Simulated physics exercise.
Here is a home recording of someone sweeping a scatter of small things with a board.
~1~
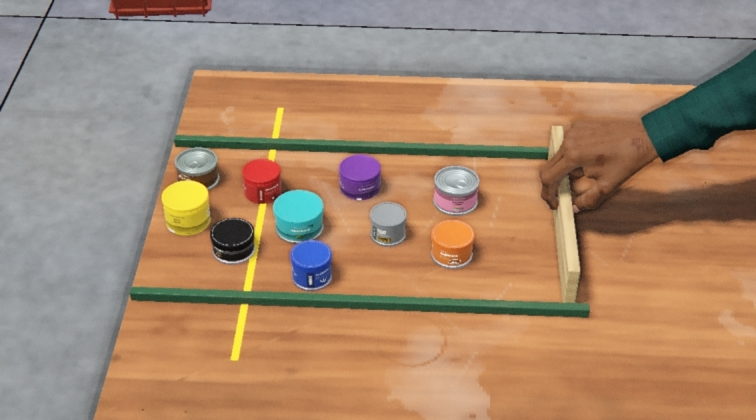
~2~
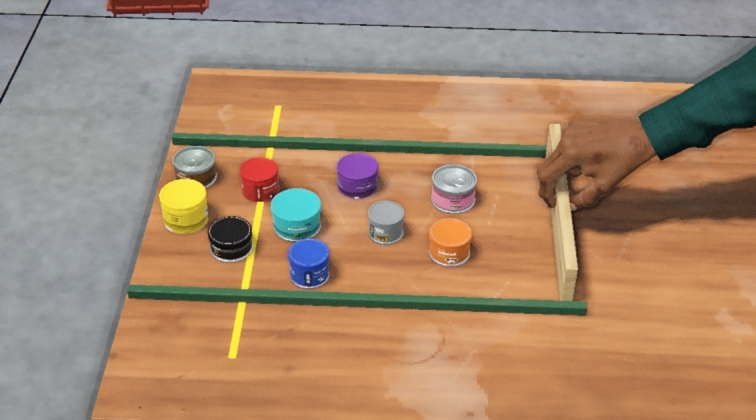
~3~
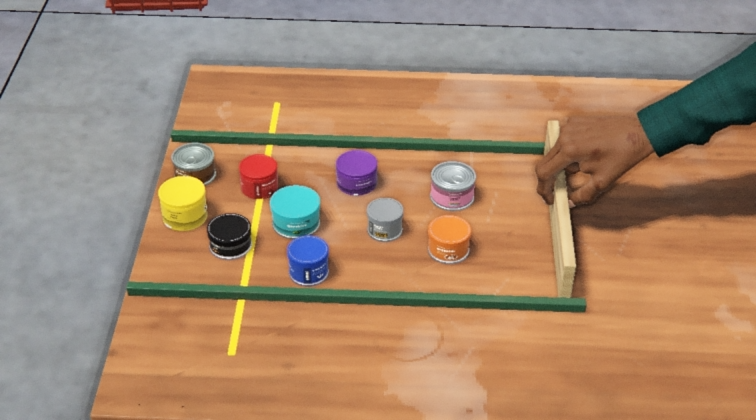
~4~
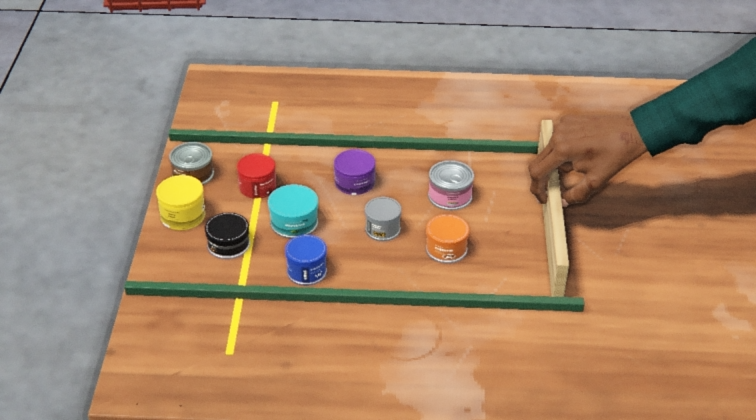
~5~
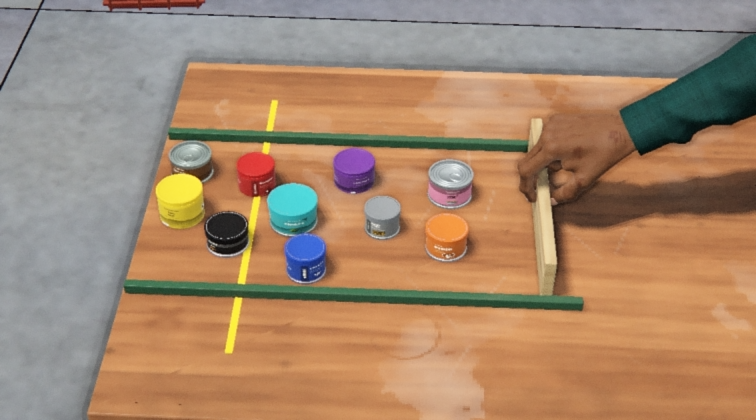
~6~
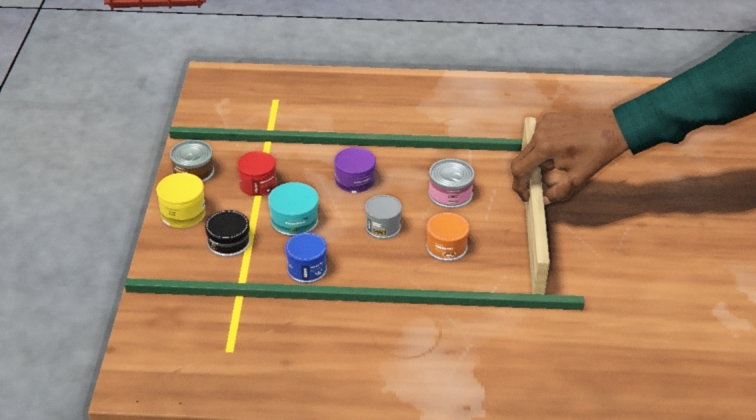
A hand slides a wooden board slightly left between green rails toward scattered, unmoving colourful tins.
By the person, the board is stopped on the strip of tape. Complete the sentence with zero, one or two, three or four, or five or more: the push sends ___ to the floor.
The push sends zero to the floor.
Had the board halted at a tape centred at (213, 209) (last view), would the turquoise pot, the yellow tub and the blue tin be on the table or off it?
In short: Turquoise pot safe, yellow tub gone, blue tin safe.
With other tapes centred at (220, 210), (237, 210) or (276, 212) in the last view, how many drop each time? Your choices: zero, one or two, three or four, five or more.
For each place: One to two; one to two; no fall at all.
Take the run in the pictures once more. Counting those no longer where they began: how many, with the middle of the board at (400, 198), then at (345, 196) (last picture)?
4 by the first point, 6 by the second.
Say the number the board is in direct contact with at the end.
The figure is 5.
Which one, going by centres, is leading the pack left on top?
I reckon it's the yellow tub.
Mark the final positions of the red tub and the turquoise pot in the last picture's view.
Listed in order, first is (201, 170) and the other is (197, 199).
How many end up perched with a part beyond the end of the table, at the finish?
That adds up to 2.
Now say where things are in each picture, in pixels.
Brown tin (197, 170); yellow tub (187, 208); black tin (233, 241); board (563, 211); tape (260, 219), in the first picture.
Yellow tub (184, 207); board (560, 209), in the second picture.
Black tin (230, 237); red tub (259, 177), in the third picture.
Brown tin (192, 165); pink tin (451, 186), in the fourth picture.
Yellow tub (181, 202); purple tub (354, 171), in the fifth picture.
Brown tin (192, 162); yellow tub (182, 201); black tin (228, 234); board (534, 203); tape (255, 211), in the sixth picture.
Early on, none off yet; brown tin at rest near (192, 162); yellow tub at rest near (182, 201); black tin at rest near (228, 234).
Finally, the number that fall off is zero.
